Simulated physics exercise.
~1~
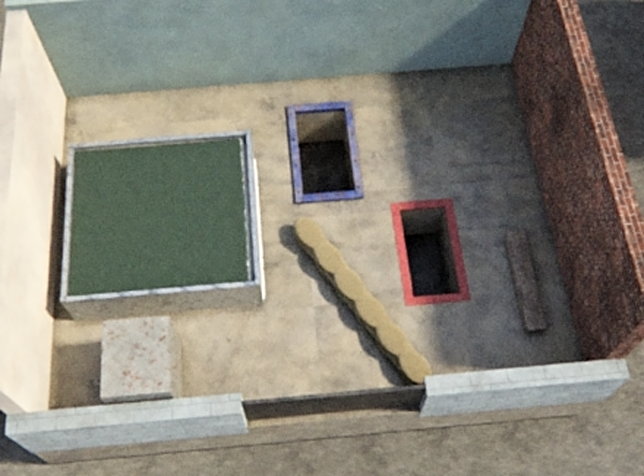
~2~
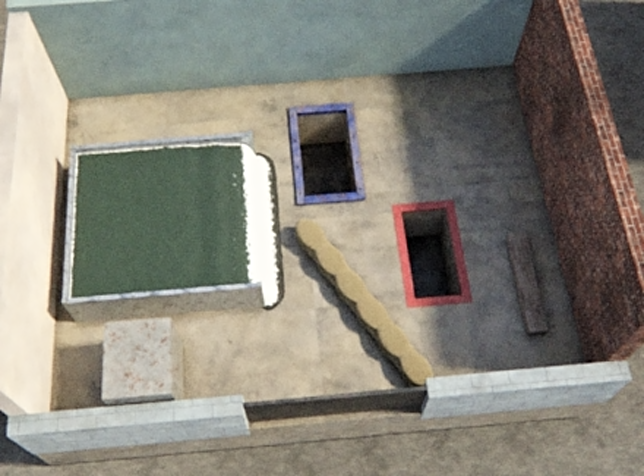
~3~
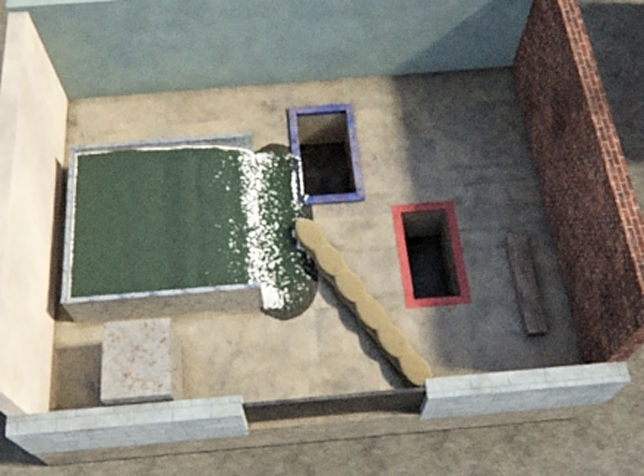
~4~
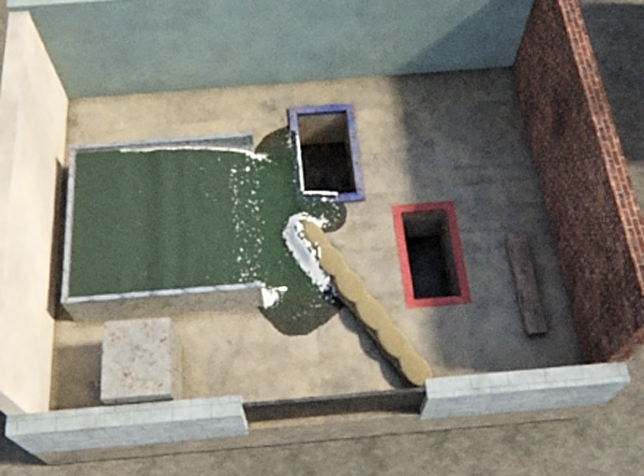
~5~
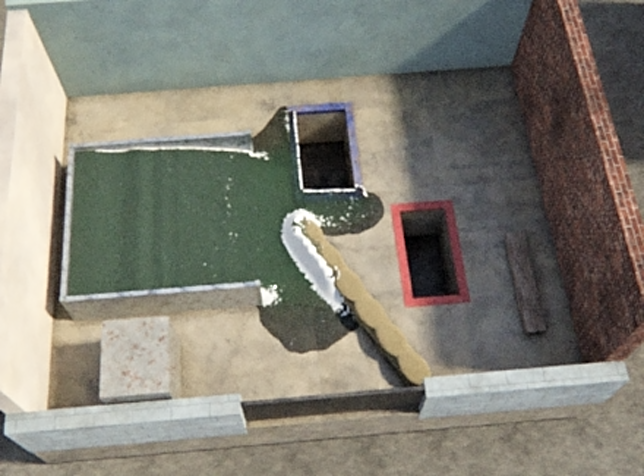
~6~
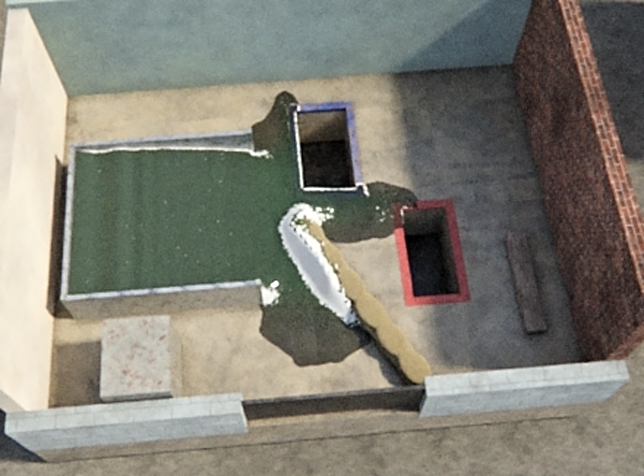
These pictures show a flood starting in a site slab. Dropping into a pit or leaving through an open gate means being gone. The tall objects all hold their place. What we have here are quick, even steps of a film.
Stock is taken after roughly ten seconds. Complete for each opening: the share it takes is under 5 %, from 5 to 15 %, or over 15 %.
The share the gate takes is under 5 %; the share the red pit takes is from 5 to 15 %; the share the blue pit takes is over 15 %.
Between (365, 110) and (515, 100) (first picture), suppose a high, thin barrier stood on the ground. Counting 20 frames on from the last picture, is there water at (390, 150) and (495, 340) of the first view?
Untouched, soaked.
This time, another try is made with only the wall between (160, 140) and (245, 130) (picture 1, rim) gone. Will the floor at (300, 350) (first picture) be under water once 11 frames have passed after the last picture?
My call: Spared.
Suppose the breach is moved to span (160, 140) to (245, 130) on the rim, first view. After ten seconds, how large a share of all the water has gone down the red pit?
The red pit takes 8 per cent.
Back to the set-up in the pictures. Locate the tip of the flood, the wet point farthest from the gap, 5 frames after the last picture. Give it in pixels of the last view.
Somewhere near (538, 186).
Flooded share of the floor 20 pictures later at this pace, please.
That should be about 60 %.
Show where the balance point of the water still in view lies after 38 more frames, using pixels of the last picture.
That puts it at around (247, 258).
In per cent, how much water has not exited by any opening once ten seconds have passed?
My figure: Some 58 per cent.
A moment on, water covers 30 % of the floor; the gate 0 %, the red pit 1 %, the blue pit 9 %.
Next, water covers 40 % of the floor; the gate 0 %, the red pit 3 %, the blue pit 17 %.
Then, water covers 60 % of the floor; the gate 0 %, the red pit 6 %, the blue pit 25 %.
Later, water covers 80 % of the floor; the gate 0 %, the red pit 8 %, the blue pit 28 %.
In the end, water covers 90 % of the floor; the gate 0 %, the red pit 13 %, the blue pit 30 %.
